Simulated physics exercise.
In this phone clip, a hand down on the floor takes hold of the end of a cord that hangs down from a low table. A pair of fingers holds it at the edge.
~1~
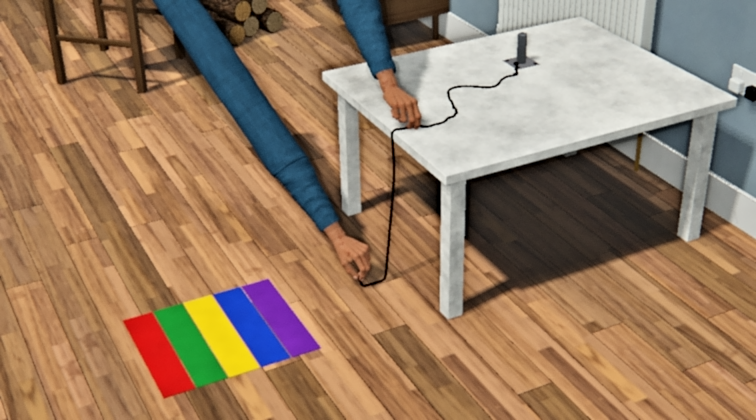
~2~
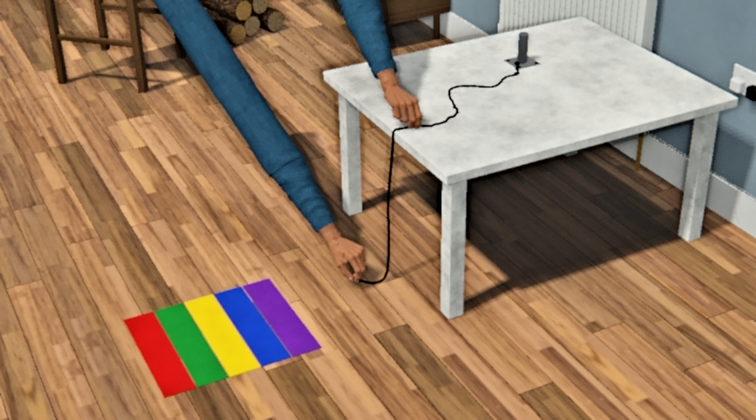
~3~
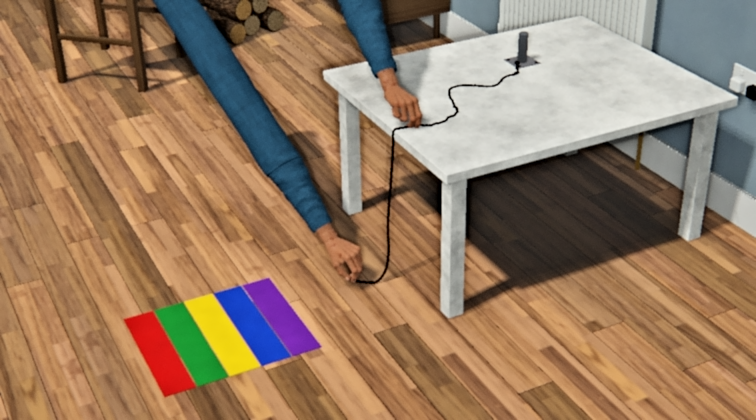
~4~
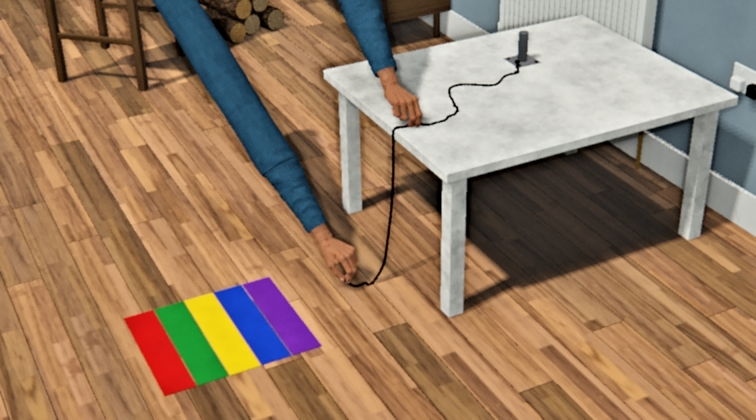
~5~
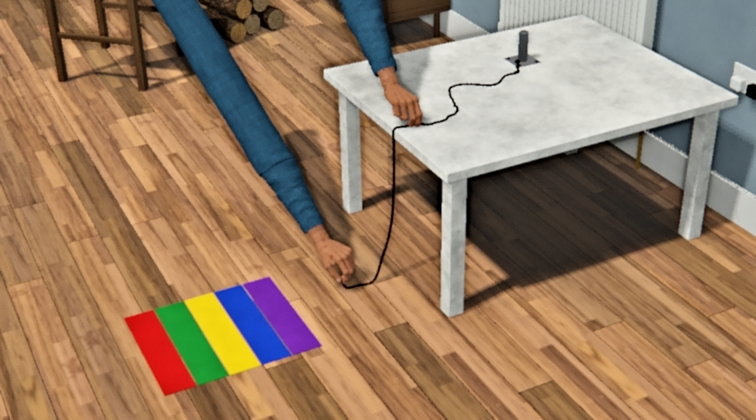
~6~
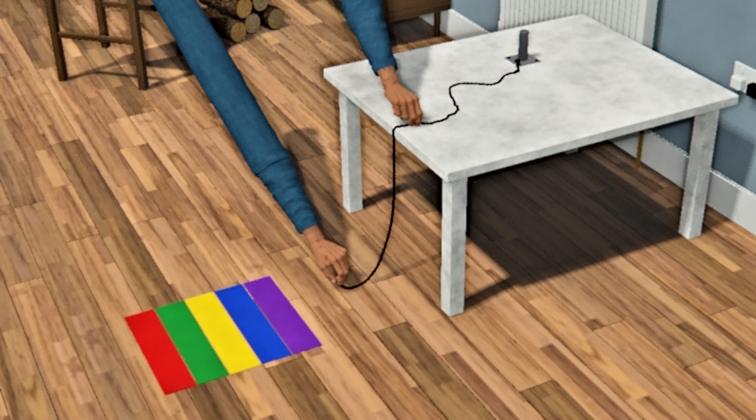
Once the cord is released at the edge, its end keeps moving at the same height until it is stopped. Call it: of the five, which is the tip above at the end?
The green strip.
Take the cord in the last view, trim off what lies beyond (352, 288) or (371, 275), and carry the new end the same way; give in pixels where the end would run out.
In turn, around (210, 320) and around (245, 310).
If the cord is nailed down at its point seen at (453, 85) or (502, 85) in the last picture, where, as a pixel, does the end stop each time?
Try one ends near (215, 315), try two near (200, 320).
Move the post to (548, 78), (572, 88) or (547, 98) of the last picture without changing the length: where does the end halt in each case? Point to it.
In order, near (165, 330), (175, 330) and (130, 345).
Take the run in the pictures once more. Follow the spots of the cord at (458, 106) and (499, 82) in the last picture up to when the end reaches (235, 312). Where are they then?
Mark one about (403, 114), mark two about (471, 81).
Early on, end near (235, 312); over blue.
Midway, end near (200, 322); over green.
At the end of the slack, end near (180, 328); over green. The green one.
